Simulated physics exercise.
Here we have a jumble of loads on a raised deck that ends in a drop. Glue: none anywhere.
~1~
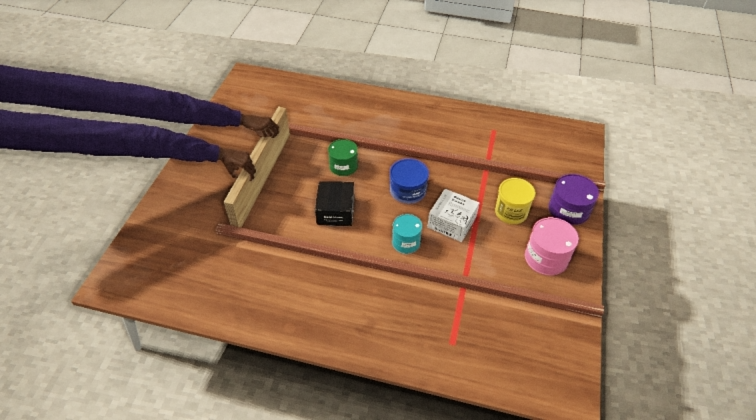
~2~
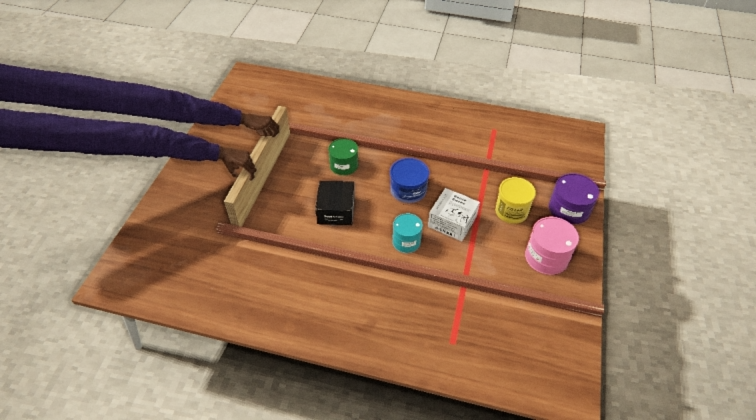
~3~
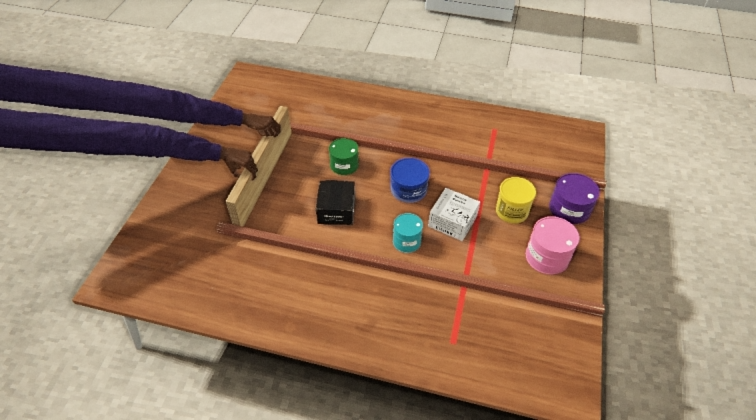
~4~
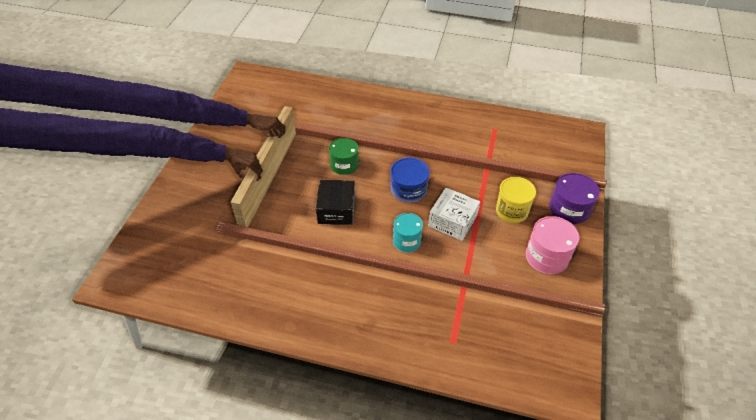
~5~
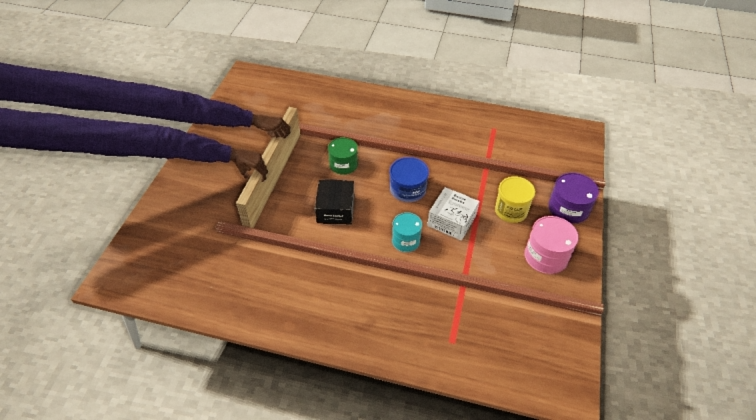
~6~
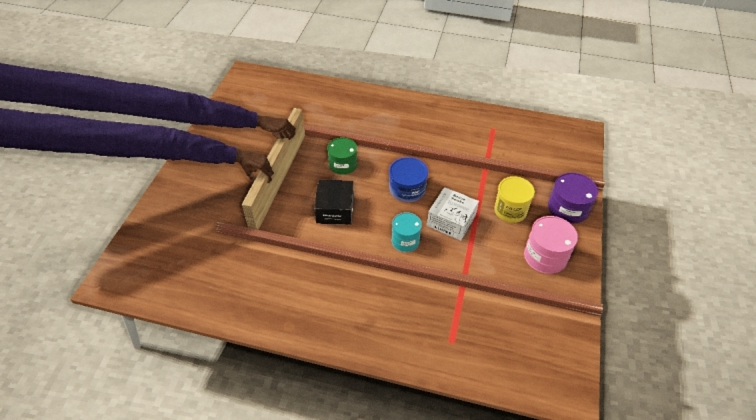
We see purple-sleeved arms holding a wooden plank upright on a table with colourful canisters, a black box, a white box and a red line. The hands slide the plank slightly right, while the objects stay essentially still.
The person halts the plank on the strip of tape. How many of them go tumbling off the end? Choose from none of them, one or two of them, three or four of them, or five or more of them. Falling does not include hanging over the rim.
None of them do.
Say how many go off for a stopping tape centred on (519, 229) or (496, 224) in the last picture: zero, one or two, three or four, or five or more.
In turn: Just one or two; zero.
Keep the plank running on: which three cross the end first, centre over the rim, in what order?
First comes the pink canister, followed by the purple canister, and then the white box.
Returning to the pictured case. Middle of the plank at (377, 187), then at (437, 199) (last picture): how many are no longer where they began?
The counts are 4 and 5.
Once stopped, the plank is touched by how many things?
Count: 3.
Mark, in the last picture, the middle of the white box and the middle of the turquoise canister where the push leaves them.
In the last picture the white box sits around (532, 234) and the turquoise canister around (523, 258).
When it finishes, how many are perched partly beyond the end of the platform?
The count is 0.
Soon after, none off yet; purple canister at rest near (572, 198); pink canister at rest near (550, 245); yellow pail at rest near (514, 200).
In the end, the number that fall off is zero.
